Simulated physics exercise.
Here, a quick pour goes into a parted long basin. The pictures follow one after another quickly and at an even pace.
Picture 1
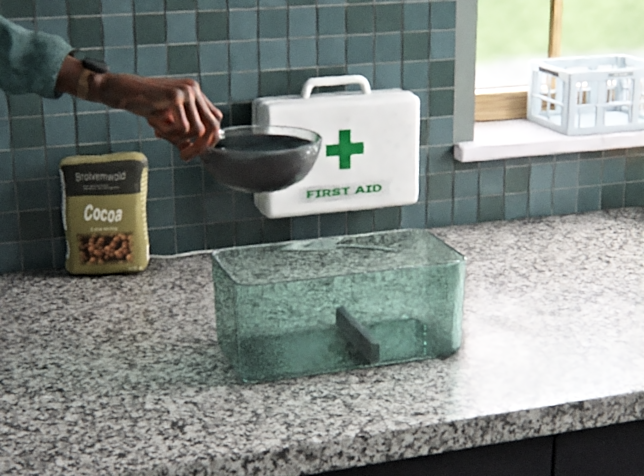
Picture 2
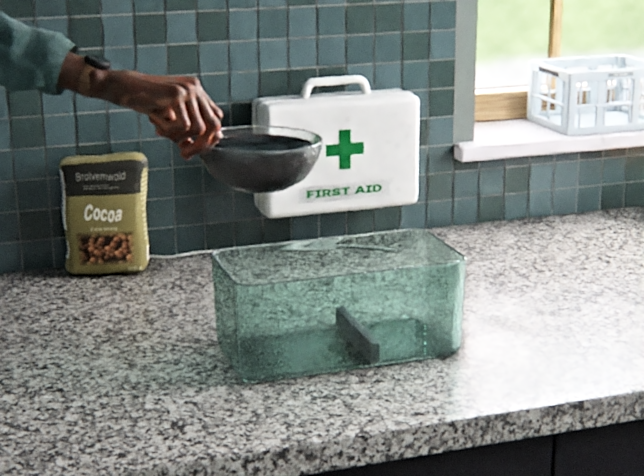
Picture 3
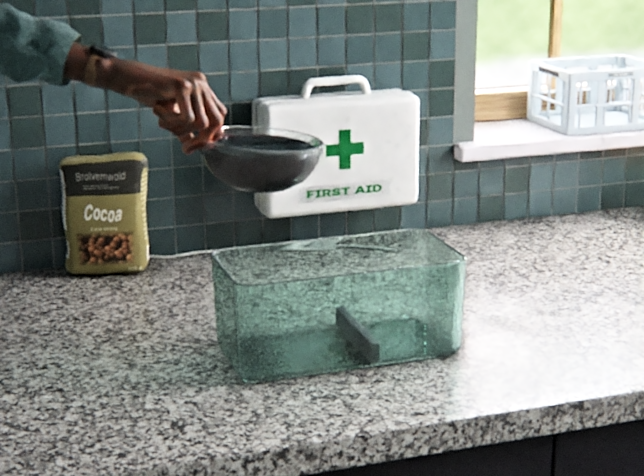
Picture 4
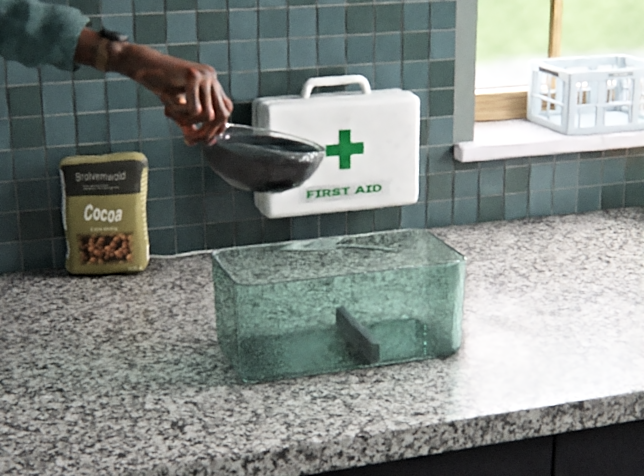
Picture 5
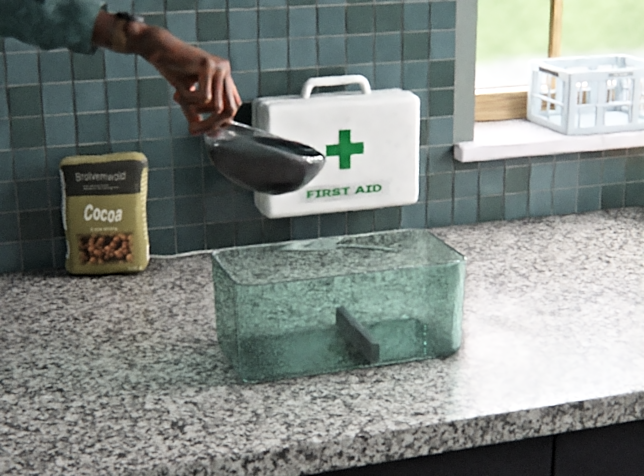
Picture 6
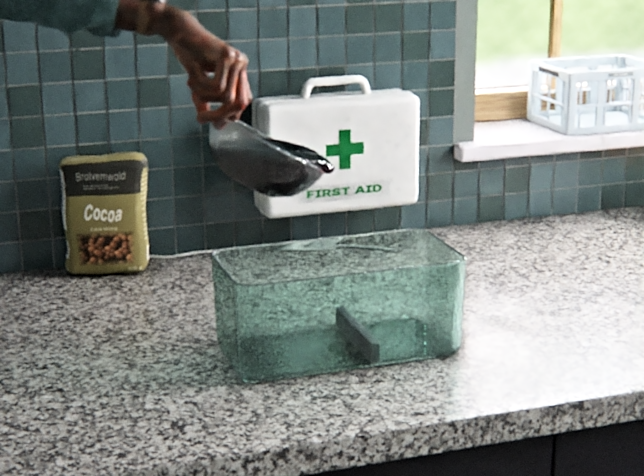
A hand holds a dark bowl above a divided glass basin and tilts it steadily rightward.
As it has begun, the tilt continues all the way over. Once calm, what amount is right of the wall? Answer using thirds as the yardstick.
Between a third and two thirds of it.
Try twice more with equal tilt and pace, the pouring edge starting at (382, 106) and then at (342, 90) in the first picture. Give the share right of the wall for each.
Estimate, in order: 50 and 60 per cent.
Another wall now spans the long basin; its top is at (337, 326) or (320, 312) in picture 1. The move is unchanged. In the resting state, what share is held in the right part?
Around 70 per cent for the first, around 90 per cent for the second.
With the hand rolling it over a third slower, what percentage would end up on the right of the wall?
It comes to some 60 in a hundred.
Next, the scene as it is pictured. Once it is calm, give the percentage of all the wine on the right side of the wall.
Roughly 50 %.
A moment on, the bowl is tipped on its side and 10 per cent is still to pour, 13 is left of the wall and 40 right of it.
Next, the bowl is tipped on its side and 0 per cent is still to pour, 37 is left of the wall and 58 right of it.
Then the bowl is tipped on its side and 0 per cent is still to pour, 45 is left of the wall and 54 right of it.
Later the bowl is tipped on its side and 0 per cent is still to pour, 48 is left of the wall and 51 right of it.
At rest 48 per cent lies left of the wall, 50 right of it and 1 outside.
